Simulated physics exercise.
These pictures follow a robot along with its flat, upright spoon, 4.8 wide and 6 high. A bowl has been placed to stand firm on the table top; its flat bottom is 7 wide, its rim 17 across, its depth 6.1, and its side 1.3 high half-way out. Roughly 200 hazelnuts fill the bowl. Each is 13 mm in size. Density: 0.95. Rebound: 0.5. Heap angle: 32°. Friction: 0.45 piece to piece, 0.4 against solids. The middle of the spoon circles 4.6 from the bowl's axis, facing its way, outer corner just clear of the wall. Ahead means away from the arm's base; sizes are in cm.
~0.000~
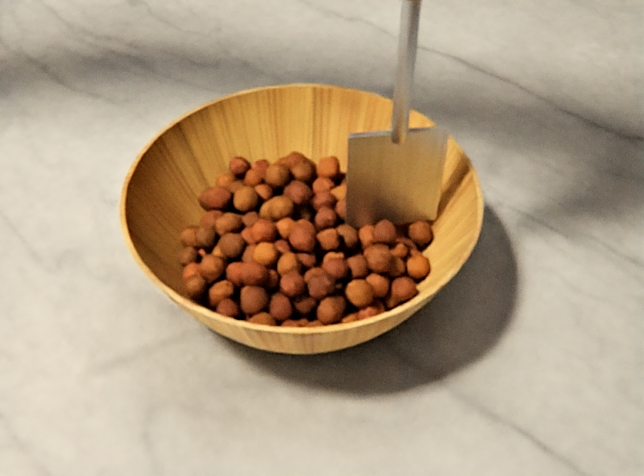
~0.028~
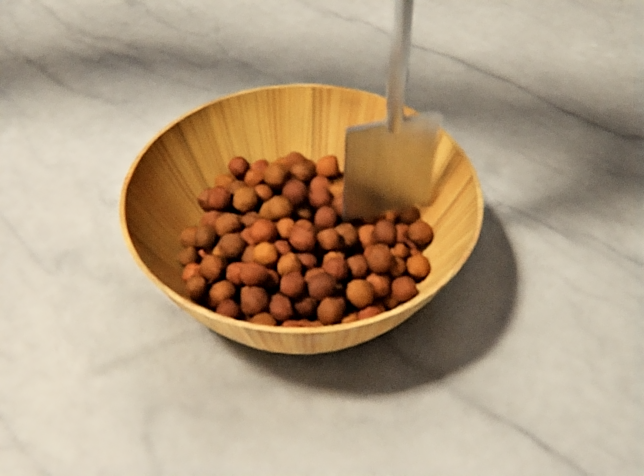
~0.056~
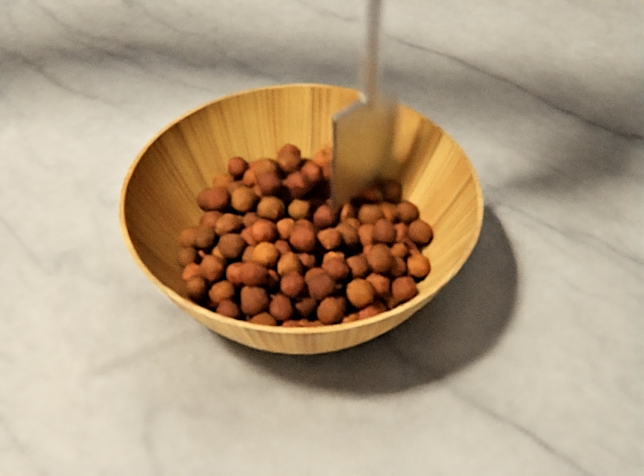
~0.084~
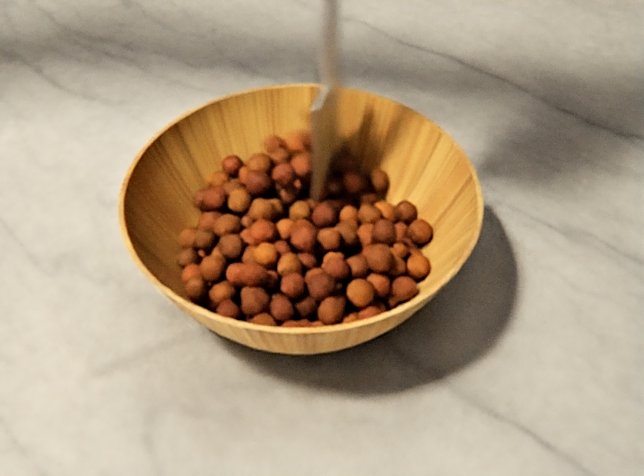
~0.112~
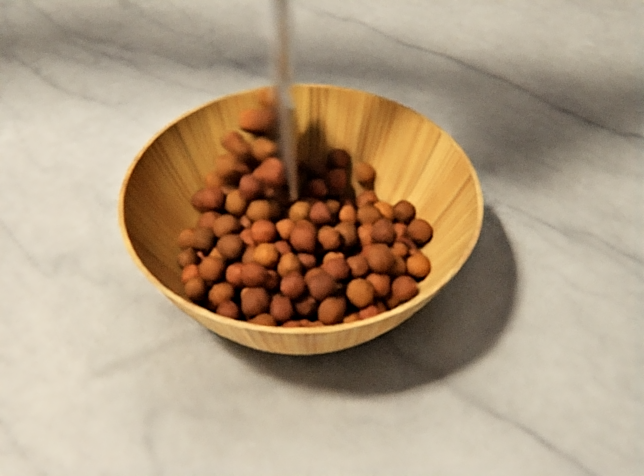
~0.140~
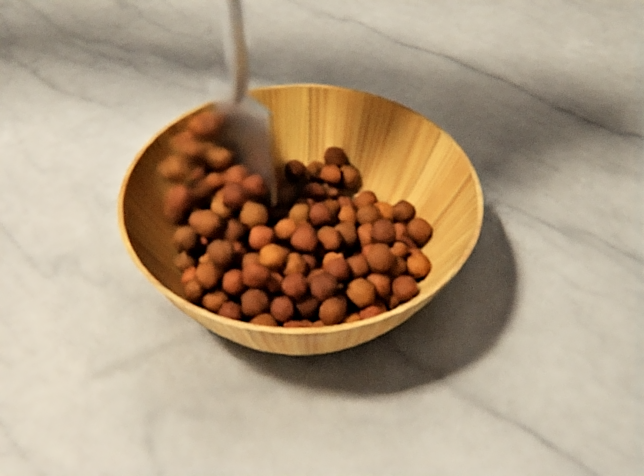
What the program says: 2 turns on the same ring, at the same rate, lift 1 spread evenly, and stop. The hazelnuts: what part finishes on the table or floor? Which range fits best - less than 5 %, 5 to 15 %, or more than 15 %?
The range that fits is more than 15 %.
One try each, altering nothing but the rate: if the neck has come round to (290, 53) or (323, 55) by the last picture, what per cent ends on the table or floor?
About 20 per cent, then about 15 per cent.
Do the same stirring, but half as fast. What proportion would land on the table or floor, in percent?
Then roughly 10 %.
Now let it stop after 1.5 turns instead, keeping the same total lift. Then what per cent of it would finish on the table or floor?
Roughly 30 per cent.
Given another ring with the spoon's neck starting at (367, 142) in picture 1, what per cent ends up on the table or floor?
About 40 %.
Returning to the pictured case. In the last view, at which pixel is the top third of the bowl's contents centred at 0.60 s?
Around (282, 241).
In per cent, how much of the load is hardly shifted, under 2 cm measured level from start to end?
Result: Close to 45 per cent of the load.
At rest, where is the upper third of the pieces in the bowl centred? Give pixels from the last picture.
Roughly at pixel (293, 241).
By 0.37 s, 352° round, highest piece 9 above the table; 172 in the bowl, 8 on the table or floor, 19 in flight or on the tool.
By 0.60 s, 224° round, highest piece 9 above the table; 156 in the bowl, 37 on the table or floor, 6 in flight or on the tool.
By 0.91 s, 0° round, highest piece 4 above the table; 156 in the bowl, 43 on the table or floor.
By 1.61 s, 0° round, highest piece 4 above the table; 156 in the bowl, 43 on the table or floor.
Final count, 156 in the bowl, 43 on the table or floor. That is 22 % on the table or floor.
